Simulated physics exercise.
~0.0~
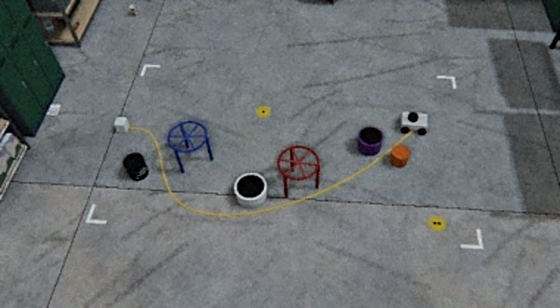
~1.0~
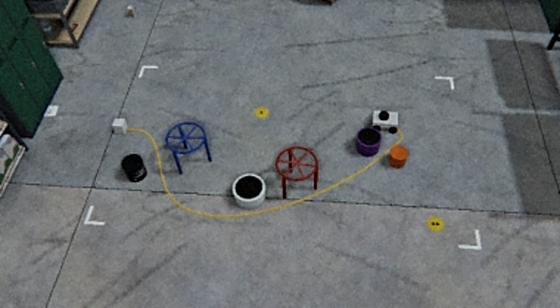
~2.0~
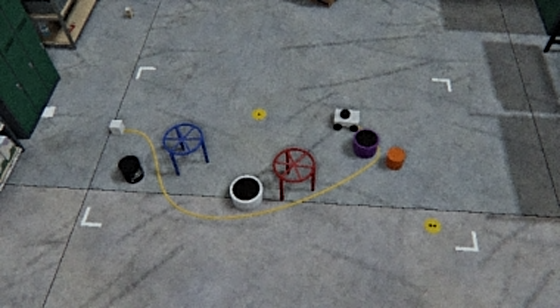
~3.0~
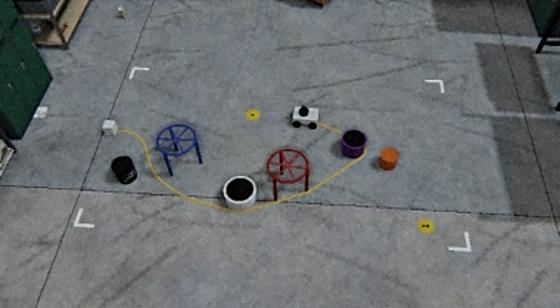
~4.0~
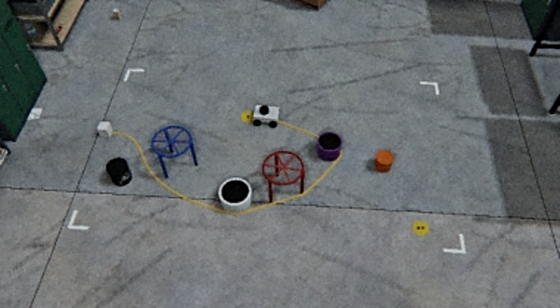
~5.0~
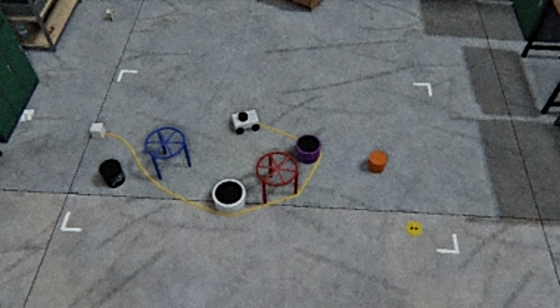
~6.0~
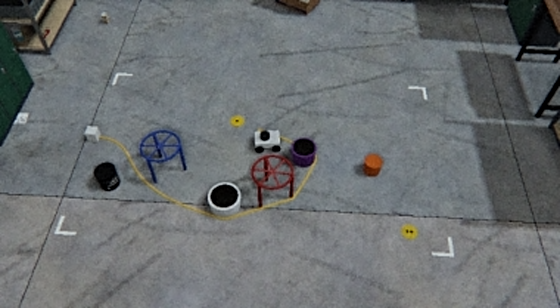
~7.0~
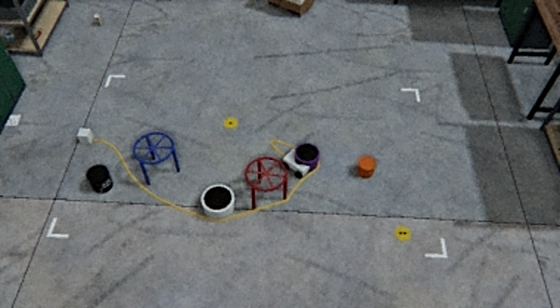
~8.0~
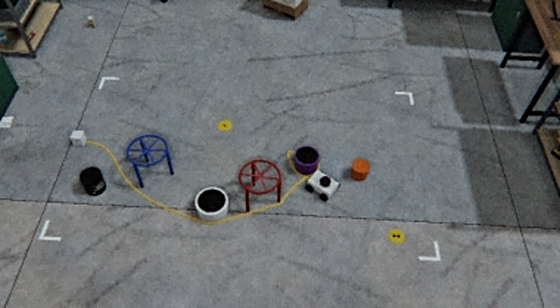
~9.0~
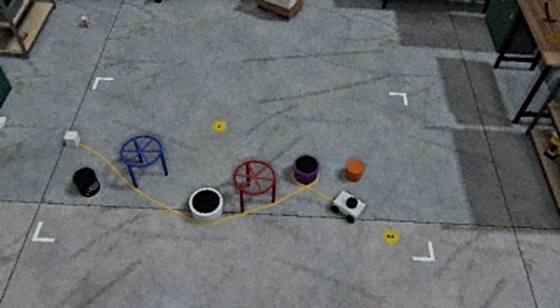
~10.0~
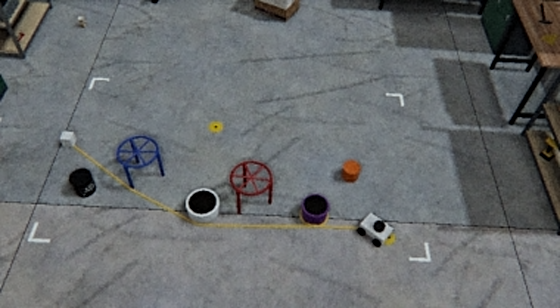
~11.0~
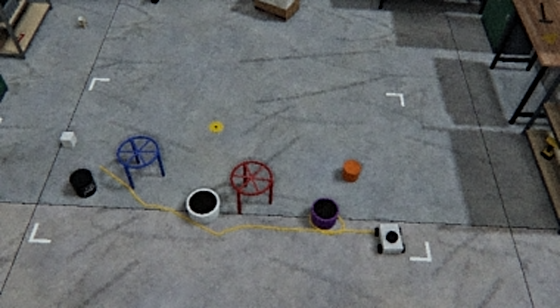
A small white cart loops left then right, dragging the purple pot until its yellow lead unplugs.
